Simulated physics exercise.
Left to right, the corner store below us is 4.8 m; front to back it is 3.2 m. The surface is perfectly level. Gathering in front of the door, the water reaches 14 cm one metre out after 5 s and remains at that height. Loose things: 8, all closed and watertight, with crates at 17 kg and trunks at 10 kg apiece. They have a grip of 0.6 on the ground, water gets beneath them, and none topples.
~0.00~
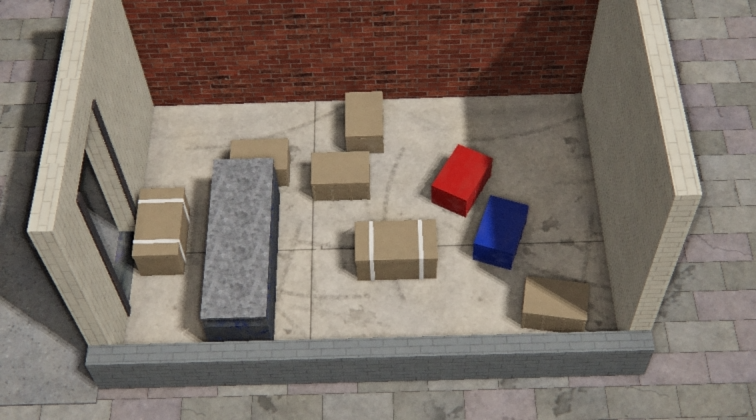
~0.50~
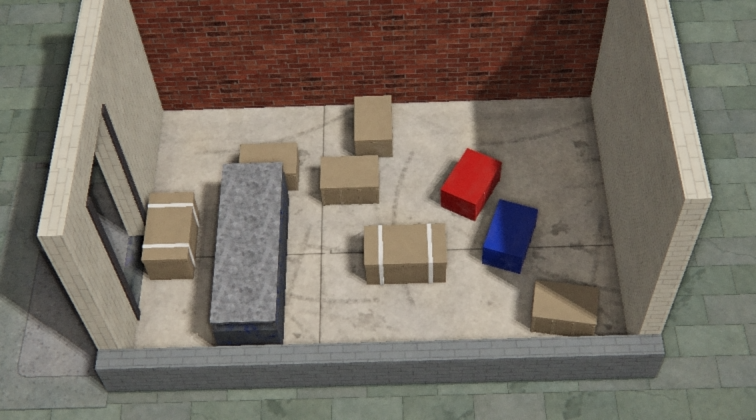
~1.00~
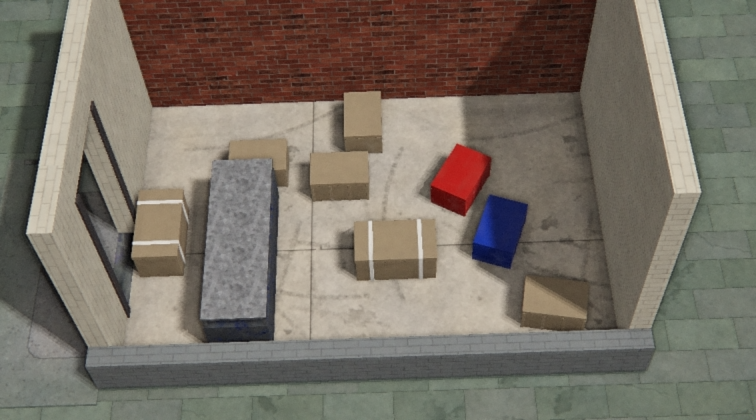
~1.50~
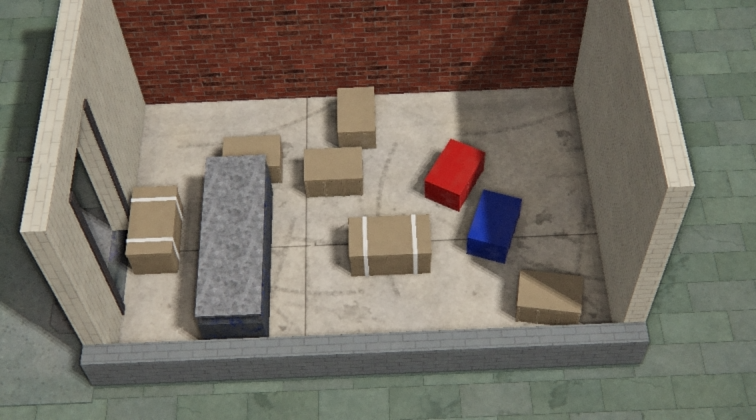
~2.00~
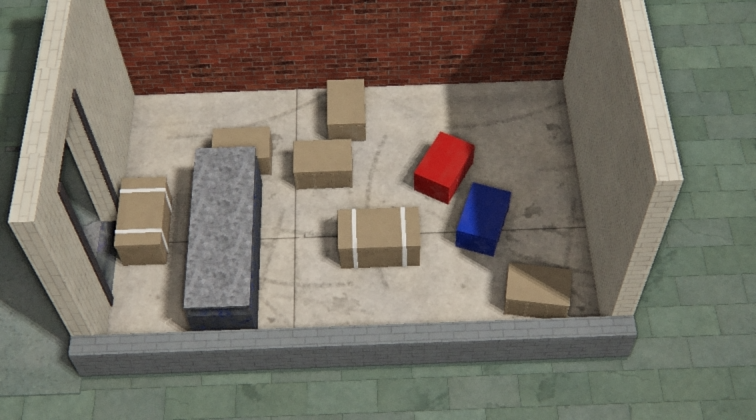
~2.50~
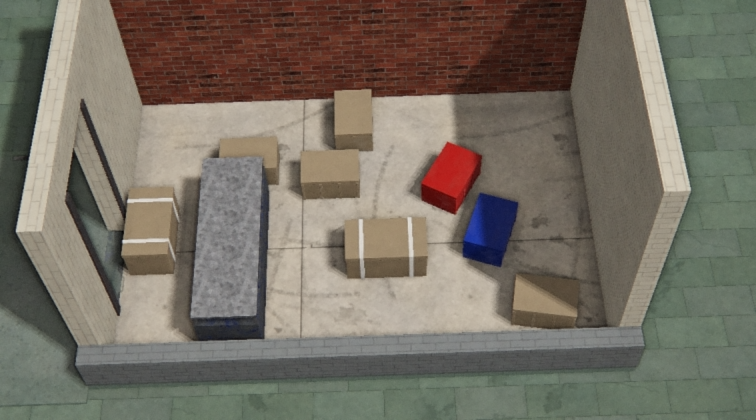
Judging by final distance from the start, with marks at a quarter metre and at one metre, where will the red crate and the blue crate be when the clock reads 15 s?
The red crate stays inside a quarter metre; the blue crate stays inside a quarter metre.
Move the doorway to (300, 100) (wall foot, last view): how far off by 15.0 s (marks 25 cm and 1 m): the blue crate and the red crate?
Result - blue crate essentially stationary, red crate essentially stationary.
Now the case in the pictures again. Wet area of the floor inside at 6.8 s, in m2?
At that time the wet patch spans about 4.0 m2.
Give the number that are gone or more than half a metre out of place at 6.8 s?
1.
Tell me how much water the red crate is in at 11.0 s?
Roughly 1 cm at that moment.
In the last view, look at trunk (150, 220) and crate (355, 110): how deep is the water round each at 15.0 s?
About 10 and 5 cm.
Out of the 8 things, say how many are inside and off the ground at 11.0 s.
It comes to 1.
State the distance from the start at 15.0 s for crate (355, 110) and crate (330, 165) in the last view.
First 50 cm, then 0 cm.
After 3.5 s the red crate is near (452, 169), 0.0 m from its start, aground; the blue crate is near (491, 221), 0.0 m from its start, aground; 0 afloat.
After 6.8 s the red crate is near (452, 169), 0.0 m from its start, aground; the blue crate is near (491, 221), 0.0 m from its start, aground; 0 afloat.
After 11.0 s the red crate is near (452, 169), 0.0 m from its start, aground; the blue crate is near (491, 221), 0.0 m from its start, aground; 1 afloat.
After 15.0 s the red crate is near (452, 169), 0.0 m from its start, aground; the blue crate is near (491, 221), 0.0 m from its start, aground; 1 afloat.
